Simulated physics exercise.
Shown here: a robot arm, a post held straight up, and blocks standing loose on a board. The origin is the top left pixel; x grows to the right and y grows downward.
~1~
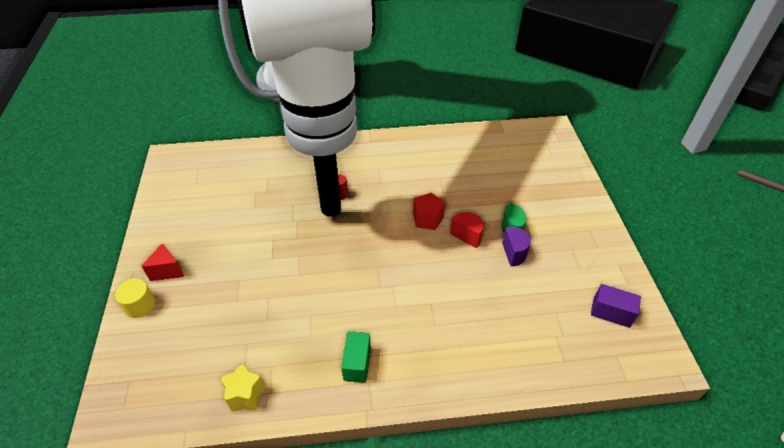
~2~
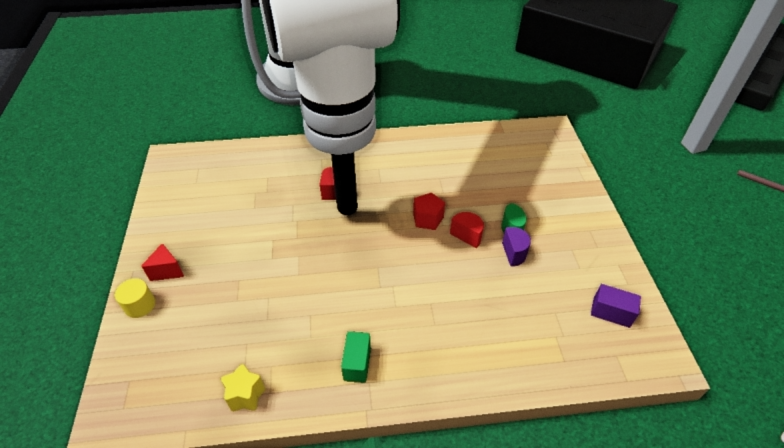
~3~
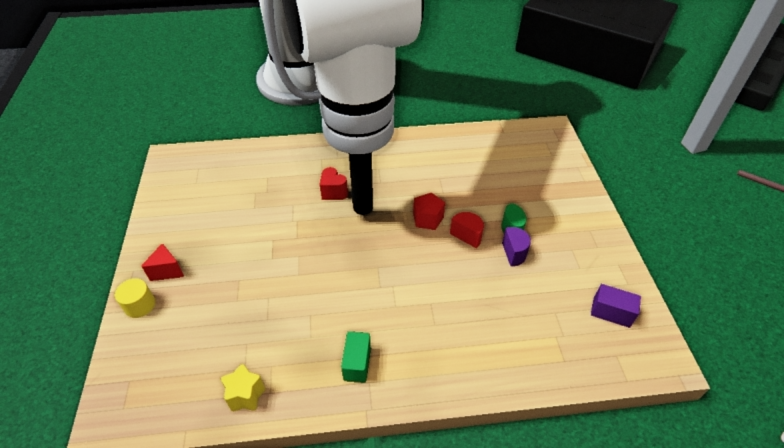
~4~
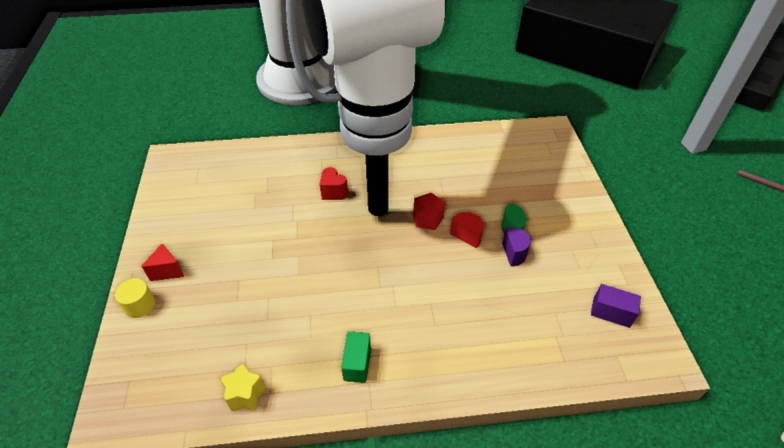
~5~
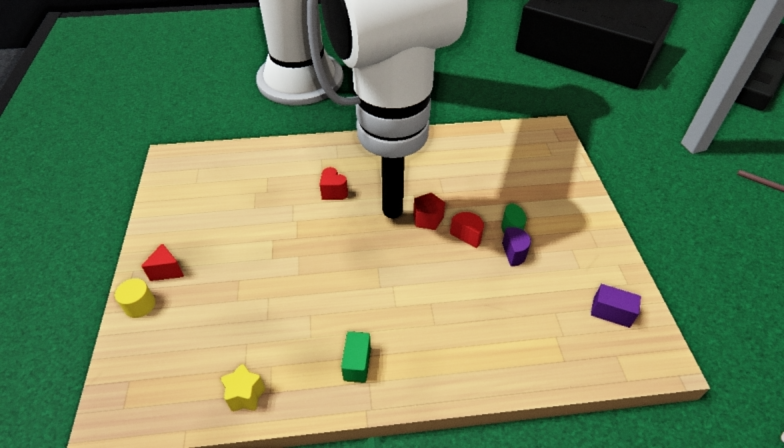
The clip shows a robot arm holding a black post upright over a wooden board scattered with colored blocks, moving it steadily right, away from a red heart-shaped block and closer to a red pentagonal block, while the blocks stay still.
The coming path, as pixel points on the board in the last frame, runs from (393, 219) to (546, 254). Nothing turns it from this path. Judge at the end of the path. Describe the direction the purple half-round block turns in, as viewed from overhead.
Verdict: Clockwise.
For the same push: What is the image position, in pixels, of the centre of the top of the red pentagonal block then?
That would be at about pixel (461, 199).
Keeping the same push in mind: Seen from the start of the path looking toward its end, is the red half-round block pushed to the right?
Going by the path, no.
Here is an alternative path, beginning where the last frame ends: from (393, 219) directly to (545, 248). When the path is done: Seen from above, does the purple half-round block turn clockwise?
Short answer: Yes.
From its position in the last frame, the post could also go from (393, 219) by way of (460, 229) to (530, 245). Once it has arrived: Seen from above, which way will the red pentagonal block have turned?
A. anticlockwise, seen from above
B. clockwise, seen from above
The one that fits is A, anticlockwise, seen from above.
What follows on the original path. One third of the way, post at (443, 222); red pentagonal block at (458, 200), turned 45° anticlockwise.
Two thirds of the way, post at (495, 233); red pentagonal block at (461, 199), turned 60° anticlockwise; red half-round block at (524, 227), turned 35° anticlockwise; green elliptical block at (526, 211), turned 55° anticlockwise; purple half-round block at (538, 244), turned 80° clockwise.
At the end, post at (548, 247); red pentagonal block at (461, 199), turned 60° anticlockwise; red half-round block at (570, 228), turned 95° anticlockwise; green elliptical block at (526, 211), turned 60° anticlockwise; purple half-round block at (551, 255), turned 105° clockwise.
